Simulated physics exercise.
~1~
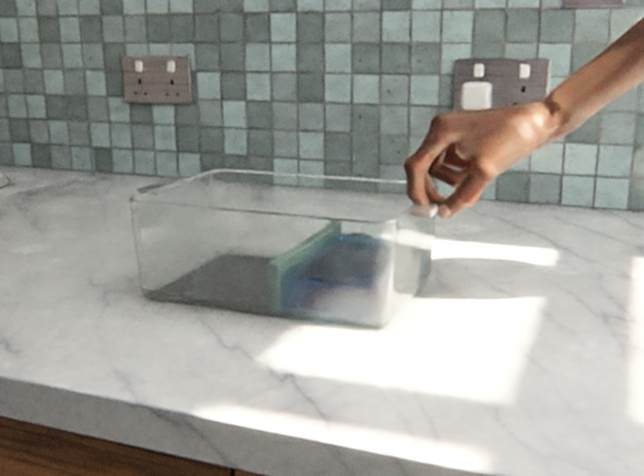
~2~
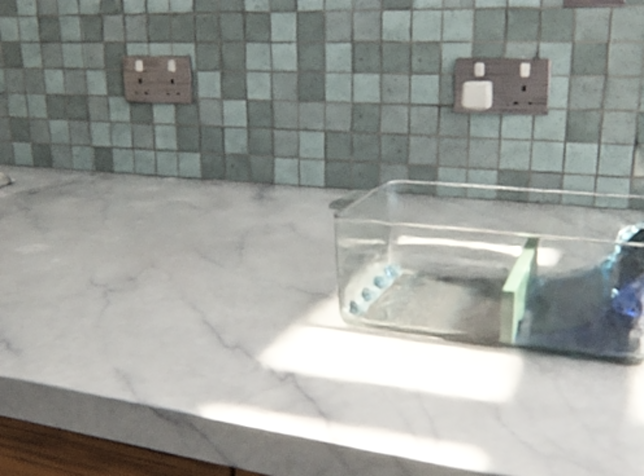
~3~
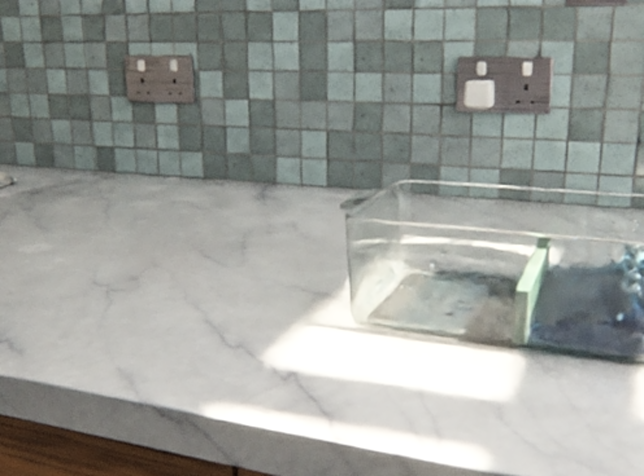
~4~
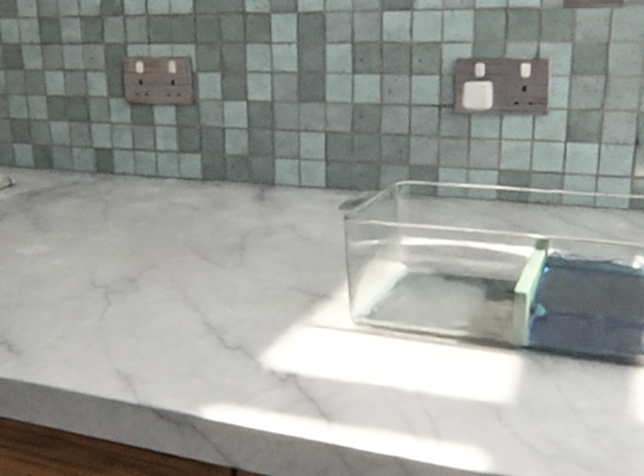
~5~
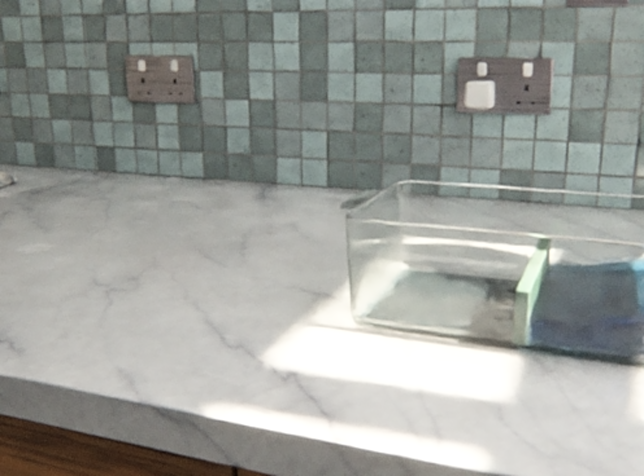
A clear box slides right across the counter, its blue water sloshing, then settling beside the divider.
